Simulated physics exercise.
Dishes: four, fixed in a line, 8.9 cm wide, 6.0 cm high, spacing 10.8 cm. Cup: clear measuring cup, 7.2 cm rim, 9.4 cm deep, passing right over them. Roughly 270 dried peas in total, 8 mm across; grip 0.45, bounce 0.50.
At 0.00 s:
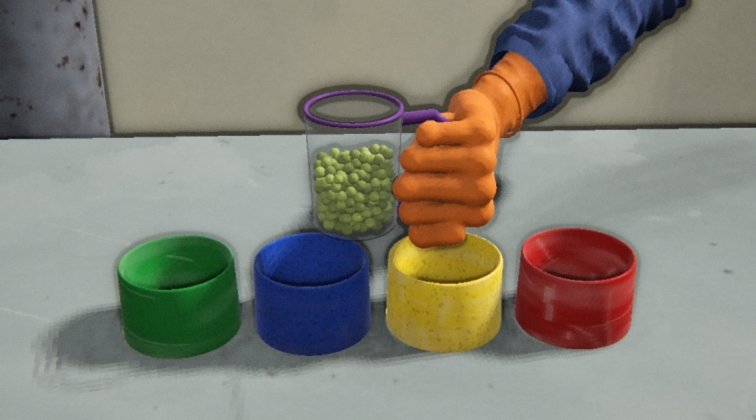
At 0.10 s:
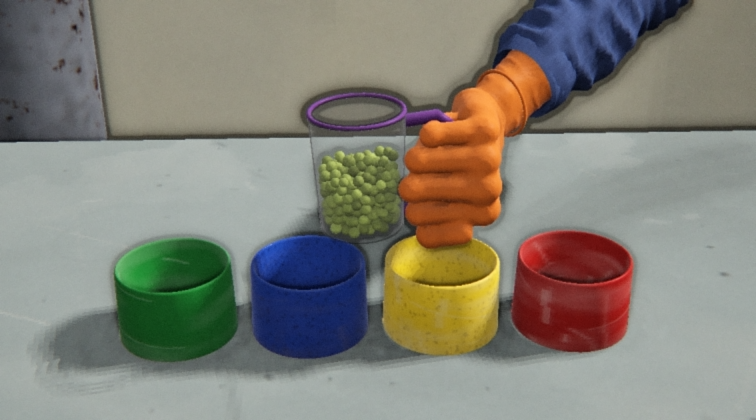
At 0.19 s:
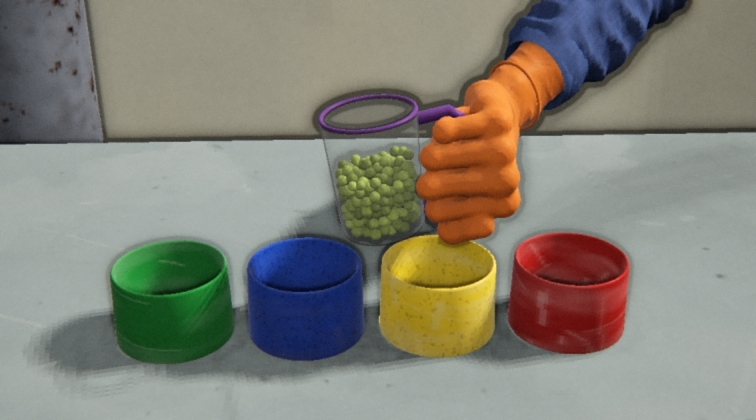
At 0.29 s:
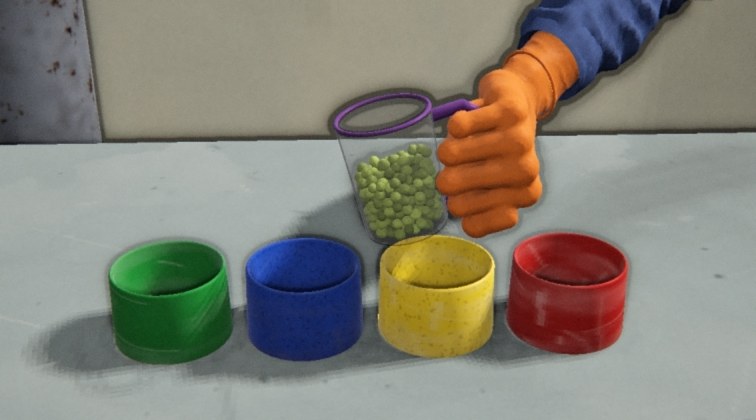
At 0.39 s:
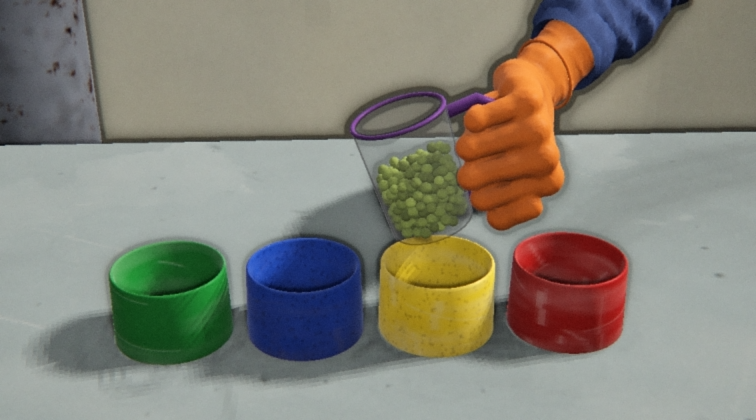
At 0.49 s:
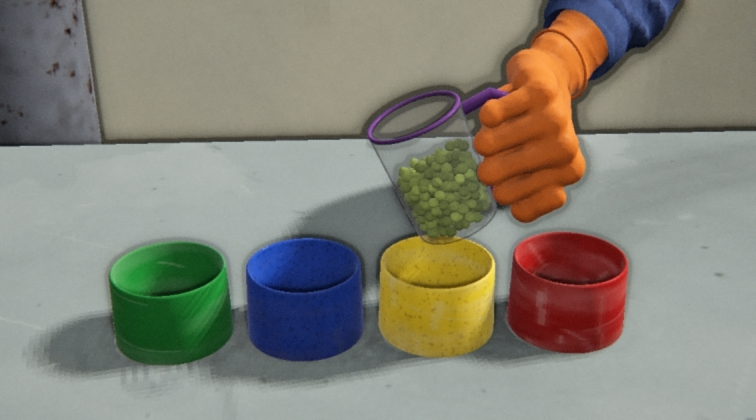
The footage shows an orange-gloved hand holding a clear measuring cup of green dried peas behind green, blue, yellow and red dishes, moving it to the right while gradually tilting it so its rim leans left.
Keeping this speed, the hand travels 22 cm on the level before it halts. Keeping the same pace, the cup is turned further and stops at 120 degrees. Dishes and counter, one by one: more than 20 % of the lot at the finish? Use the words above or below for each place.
Red: Above; blue: Below; green: Below; yellow: Below; counter: Below.
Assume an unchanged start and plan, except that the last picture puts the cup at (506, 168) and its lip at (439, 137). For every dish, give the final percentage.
Red 100; blue 0; green 0; yellow 0.
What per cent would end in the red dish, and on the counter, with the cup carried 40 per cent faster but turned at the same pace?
In that case: Red 100, and counter 0.
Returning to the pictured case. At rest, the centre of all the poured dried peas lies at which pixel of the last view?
Look around (558, 297) in the last picture.
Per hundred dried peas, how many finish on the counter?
I'd put it near 0 per cent.
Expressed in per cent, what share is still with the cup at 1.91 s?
About 100 %.
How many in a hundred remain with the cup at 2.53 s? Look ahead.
My guess is near 0 per cent.
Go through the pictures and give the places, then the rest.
In the first picture, cup at (354, 166), tilt 0 degrees, lip at (305, 109), moved 0.0 cm; middle of the pieces at (350, 191); green dish at (176, 262); blue dish at (311, 260); yellow dish at (445, 257); red dish at (578, 254).
In the second picture, cup at (359, 169), tilt 2 degrees, lip at (308, 114), moved 0.6 cm; middle of the pieces at (356, 194).
In the third picture, cup at (376, 171), tilt 7 degrees, lip at (320, 120), moved 2.2 cm; middle of the pieces at (375, 196).
In the fourth picture, cup at (395, 171), tilt 12 degrees, lip at (335, 125), moved 3.7 cm; middle of the pieces at (396, 196).
In the fifth picture, cup at (416, 170), tilt 17 degrees, lip at (352, 130), moved 5.3 cm; middle of the pieces at (419, 195).
In the sixth picture, cup at (436, 170), tilt 23 degrees, lip at (369, 135), moved 6.9 cm; middle of the pieces at (441, 194); green dish at (168, 269); blue dish at (303, 265); yellow dish at (438, 262); red dish at (570, 258). Its pace works out near 55 degrees a second; the hand travels 16 cm a second.
Then, at 1.34 s, tilt 68 degrees; cup holds 100 %.
After 1.91 s, tilt 98 degrees; cup holds 100 %.
After 2.53 s, tilt 120 degrees; cup holds 0 %, red 100 %.
At rest (3.0 s), red 100 %, blue 0 %, green 0 %, yellow 0 %, counter 0 %.
